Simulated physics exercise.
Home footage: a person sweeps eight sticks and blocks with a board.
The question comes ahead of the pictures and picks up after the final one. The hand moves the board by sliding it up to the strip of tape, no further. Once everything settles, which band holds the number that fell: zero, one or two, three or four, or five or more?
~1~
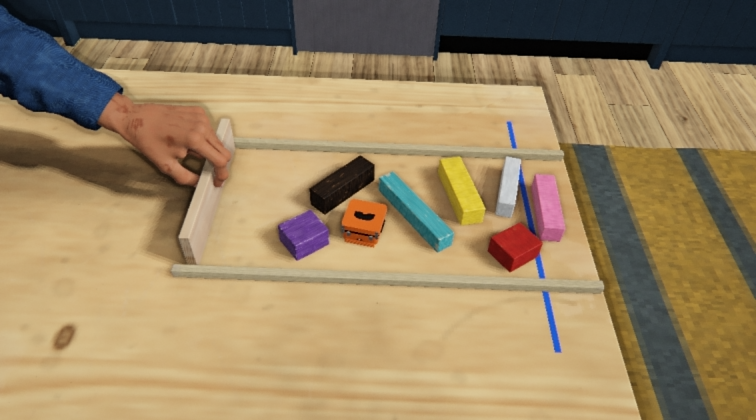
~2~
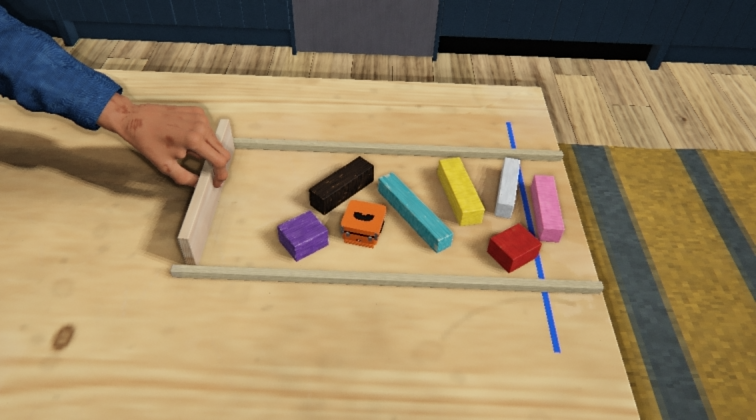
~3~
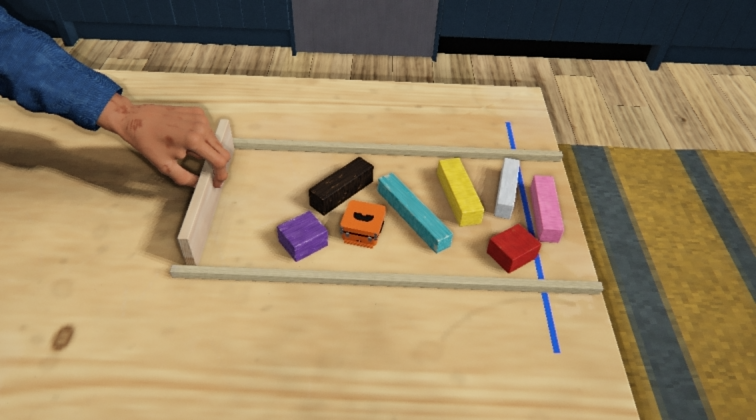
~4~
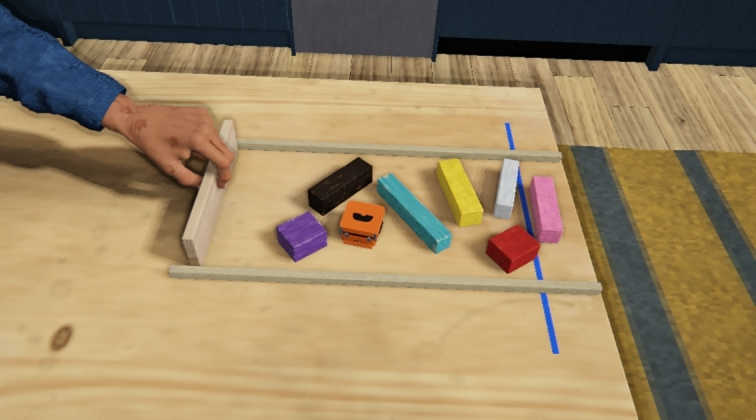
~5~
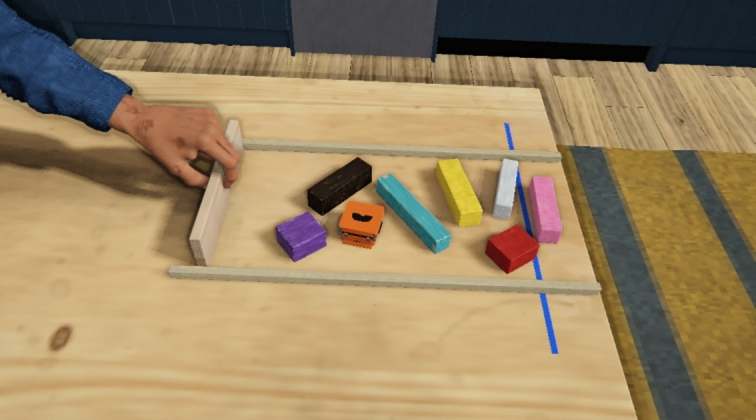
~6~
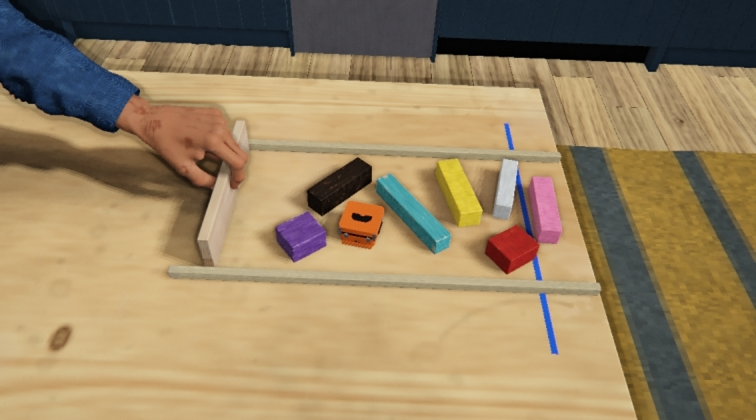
It is in the band three or four.
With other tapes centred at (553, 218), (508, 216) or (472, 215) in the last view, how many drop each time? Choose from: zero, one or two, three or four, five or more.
Taken in the order given: More than four, either one or two, not one.
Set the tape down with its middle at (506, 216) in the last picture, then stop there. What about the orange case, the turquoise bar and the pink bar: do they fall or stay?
What happens: The orange case does not come off, the turquoise bar does not come off, the pink bar goes down.
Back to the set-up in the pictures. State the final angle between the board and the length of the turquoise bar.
The angle comes out near 10 degrees.
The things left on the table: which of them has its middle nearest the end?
It's the turquoise bar.
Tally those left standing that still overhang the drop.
Answer: 1.
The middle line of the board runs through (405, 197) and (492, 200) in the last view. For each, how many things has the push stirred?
I get 5 at the one place and 8 at the other.
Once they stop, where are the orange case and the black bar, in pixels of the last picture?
(554, 236) and (534, 189).
Early on, none off yet; pink bar at rest near (544, 209); white bar at rest near (506, 189); red block at rest near (512, 249).
A while later, none off yet; pink bar at rest near (544, 209); white bar moving near (515, 188); red block moving near (518, 253).
Finally, the number that fall off is three or four; lost, yellow bar, red block, white bar and pink bar.
